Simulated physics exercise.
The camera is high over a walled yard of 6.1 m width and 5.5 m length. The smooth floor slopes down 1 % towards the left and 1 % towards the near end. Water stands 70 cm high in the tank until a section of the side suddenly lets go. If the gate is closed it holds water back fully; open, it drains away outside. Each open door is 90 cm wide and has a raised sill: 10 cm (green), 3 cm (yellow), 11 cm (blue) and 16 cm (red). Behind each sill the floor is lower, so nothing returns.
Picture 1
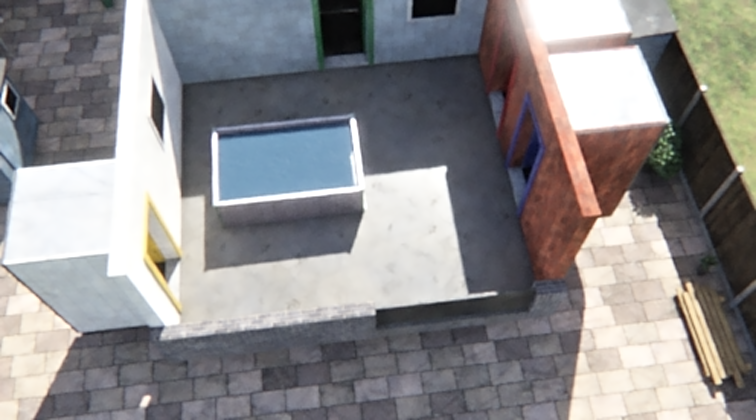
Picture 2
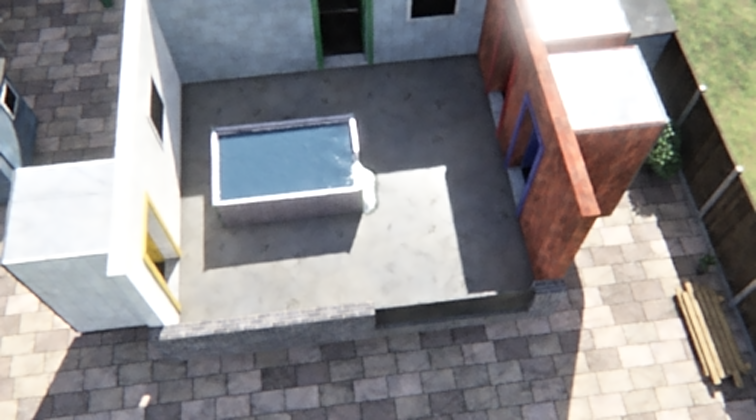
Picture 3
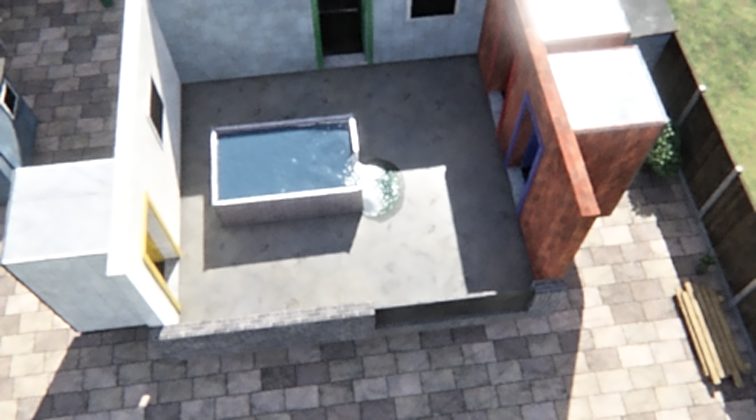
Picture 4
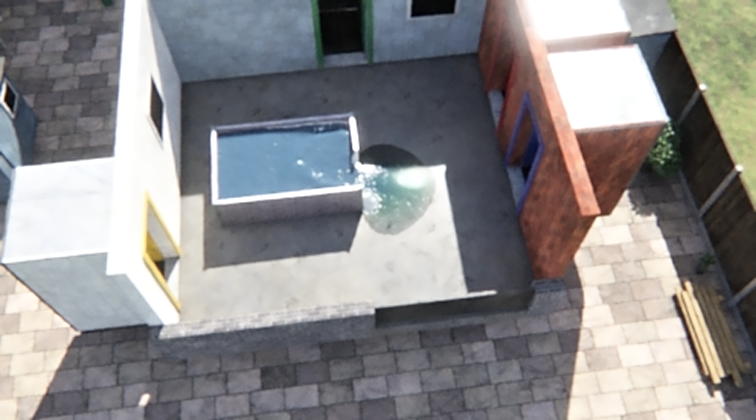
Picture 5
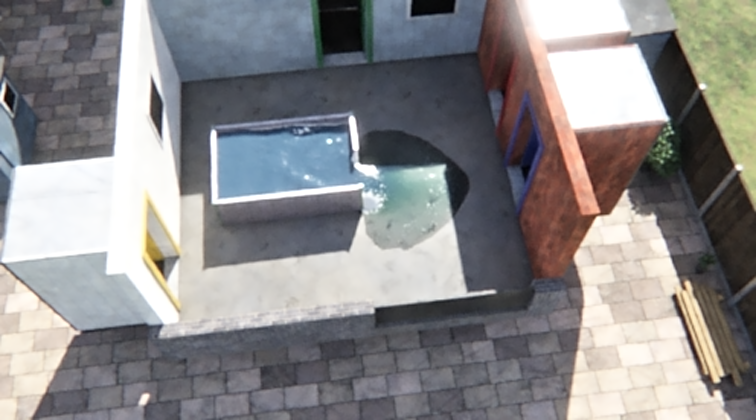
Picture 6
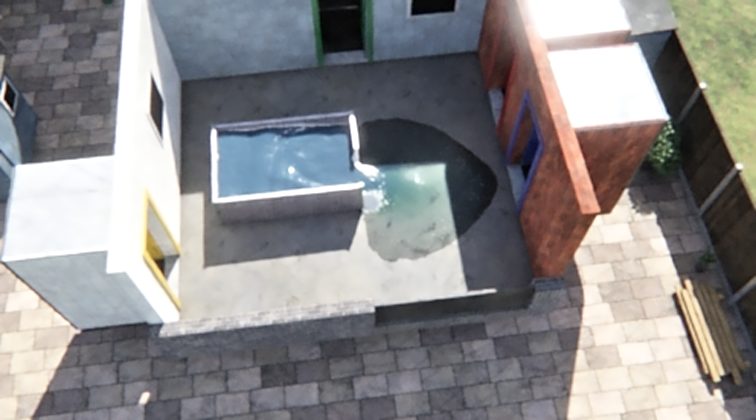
A walled yard with a smooth grey floor is seen from high above, with paving around it. A rectangular tank of blue water stands left of centre, between a pale wall with a yellow-framed opening and a red wall with a blue-framed one, with a green-framed doorway behind. Water bursts from the tank's right side and spreads rightwards in a widening, rounded greenish sheet, while the camera stays still.
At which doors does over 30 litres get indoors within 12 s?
The water let in: At the green door it stays under the limit; at the yellow door it passes the limit; at the blue door it goes over the limit; at the red door it keeps below the limit.
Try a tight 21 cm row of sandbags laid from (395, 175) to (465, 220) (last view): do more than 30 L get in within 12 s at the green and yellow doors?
Against that limit: Green under, yellow over.
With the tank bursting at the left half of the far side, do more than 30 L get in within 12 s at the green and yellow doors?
Against that limit: Green under, yellow over.
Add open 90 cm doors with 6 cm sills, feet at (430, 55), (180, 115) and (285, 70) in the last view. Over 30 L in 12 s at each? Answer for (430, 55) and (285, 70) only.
In that order: Over, under.
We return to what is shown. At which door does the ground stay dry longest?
The yellow one.
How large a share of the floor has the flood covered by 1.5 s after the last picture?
About 35 per cent.
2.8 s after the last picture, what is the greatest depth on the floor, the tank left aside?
About 23 cm.
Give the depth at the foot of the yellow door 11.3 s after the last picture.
About 11.5 cm.
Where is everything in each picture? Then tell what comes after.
In the first frame, the tank at (287, 161) is whole and still, 70 cm deep.
In the second frame, the front is at (367, 171), 0.5 m from the gap at (358, 183); 0.2 m2 of floor is under water; 70 cm left at the back of the tank.
In the third frame, the front is at (396, 173), 0.8 m from the gap at (358, 185); 0.7 m2 of floor is under water; 70 cm left at the back of the tank.
In the fourth frame, the front is at (432, 187), 1.4 m from the gap at (358, 184); 1.7 m2 of floor is under water; 70 cm left at the back of the tank.
In the fifth frame, water pours out at (357, 184) and has run 2.0 m, to (464, 189); typically 5 cm deep outside, 70 cm at the tank's back.
In the sixth frame, the front is at (492, 190), 2.5 m from the gap at (358, 183); 4.7 m2 of floor is under water; 70 cm left at the back of the tank.
Then, 0.7 s after the last picture water covers 30 % of the floor and is deepest (36 cm) near (367, 193); green door not reached, yellow door not reached, blue door 19 cm at the sill, 25 L in, red door 12 cm at the sill, 0 L in.
Then, 1.5 s after the last picture water covers 35 % of the floor and is deepest (33 cm) near (531, 295); green door not reached, yellow door not reached, blue door 25 cm at the sill, 93 L in, red door 19 cm at the sill, 0 L in.
Then, 2.8 s after the last picture water covers 40 % of the floor and is deepest (23 cm) near (531, 295); green door 2 cm at the sill, 0 L in, yellow door not reached, blue door 20 cm at the sill, 169 L in, red door 12 cm at the sill, 4 L in.
Then, 6.3 s after the last picture water covers 95 % of the floor and is deepest (15 cm) near (190, 336); green door 5 cm at the sill, 0 L in, yellow door 12 cm at the sill, 31 L in, blue door 10 cm at the sill, 212 L in, red door 7 cm at the sill, 4 L in.
Then, 11.3 s after the last picture water covers 95 % of the floor and is deepest (13 cm) near (179, 338); green door 3 cm at the sill, 0 L in, yellow door 12 cm at the sill, 187 L in, blue door 6 cm at the sill, 212 L in, red door 4 cm at the sill, 4 L in.
